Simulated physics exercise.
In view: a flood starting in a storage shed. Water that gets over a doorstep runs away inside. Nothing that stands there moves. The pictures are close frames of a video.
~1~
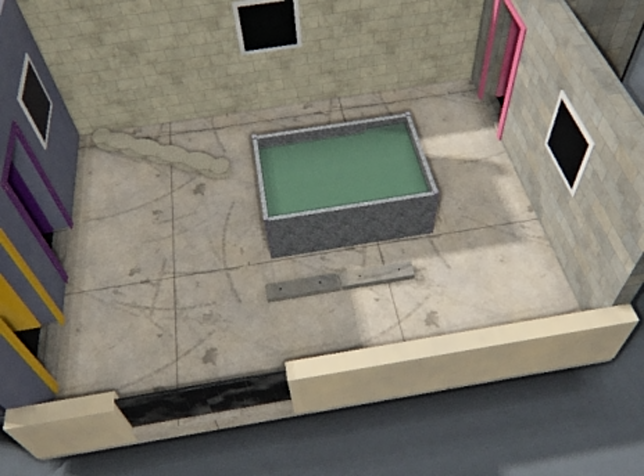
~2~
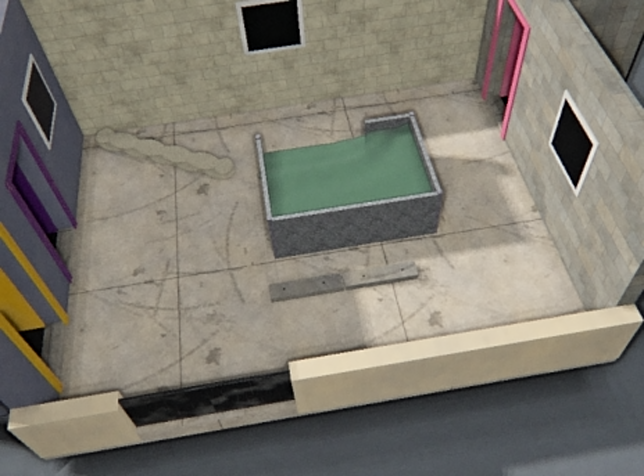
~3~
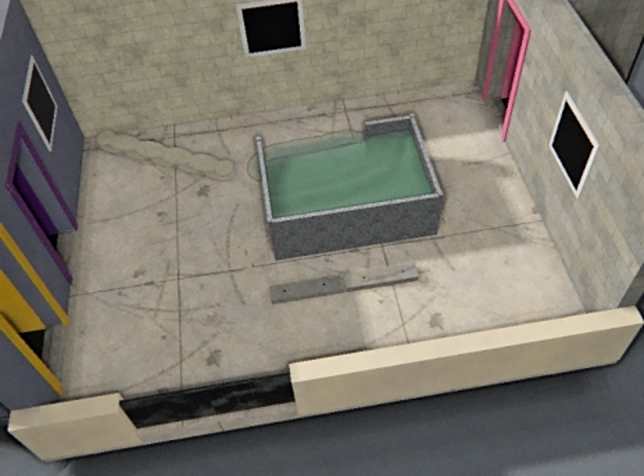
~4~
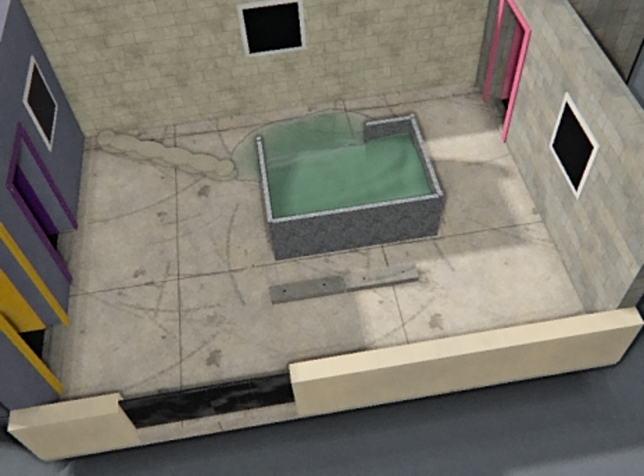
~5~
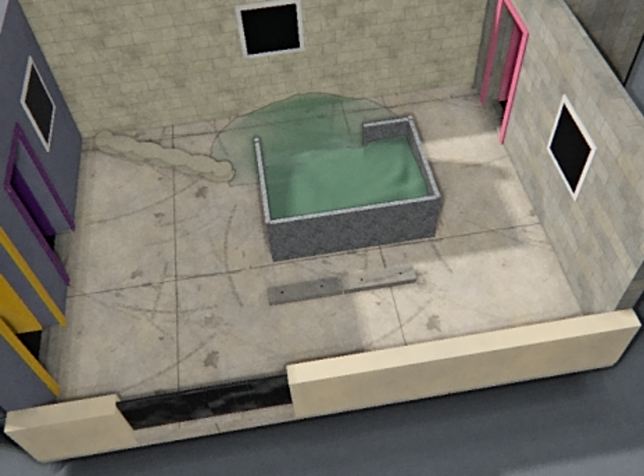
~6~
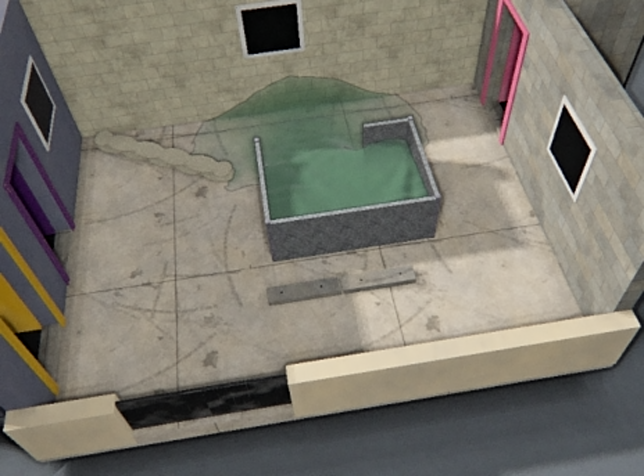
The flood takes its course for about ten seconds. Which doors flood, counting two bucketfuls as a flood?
In the end: The purple door holds within the limit; the yellow door holds within the limit; the pink door floods.
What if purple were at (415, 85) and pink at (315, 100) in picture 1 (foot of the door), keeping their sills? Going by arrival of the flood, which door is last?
That is the one in yellow.
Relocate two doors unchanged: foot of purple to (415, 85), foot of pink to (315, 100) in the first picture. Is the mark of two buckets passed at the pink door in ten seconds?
One by one: Pink door lets more in.
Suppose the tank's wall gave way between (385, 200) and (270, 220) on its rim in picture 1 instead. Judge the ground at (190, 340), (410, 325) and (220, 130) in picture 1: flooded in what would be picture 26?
One after the other: Wet, flooded, dry.
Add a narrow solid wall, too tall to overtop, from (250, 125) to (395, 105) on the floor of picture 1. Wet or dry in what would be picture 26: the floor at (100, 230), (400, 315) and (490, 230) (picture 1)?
In turn: Wet, clear, under water.
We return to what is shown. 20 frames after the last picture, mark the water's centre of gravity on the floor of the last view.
At about (289, 167).
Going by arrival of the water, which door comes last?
The yellow one.
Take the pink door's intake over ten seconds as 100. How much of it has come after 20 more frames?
Roughly 45 per cent.
A moment on, water covers 20 % of the floor; the purple door not reached, the yellow door not reached, the pink door not reached.
Next, water covers 30 % of the floor; the purple door not reached, the yellow door not reached, the pink door over two buckets in.
Then, water covers 60 % of the floor; the purple door wet at the sill, nothing in, the yellow door wet at the sill, nothing in, the pink door far over two buckets in.
Later, water covers 90 % of the floor; the purple door wet at the sill, nothing in, the yellow door wet at the sill, nothing in, the pink door far over two buckets in.
In the end, water covers 90 % of the floor; the purple door wet at the sill, nothing in, the yellow door wet at the sill, nothing in, the pink door far over two buckets in.
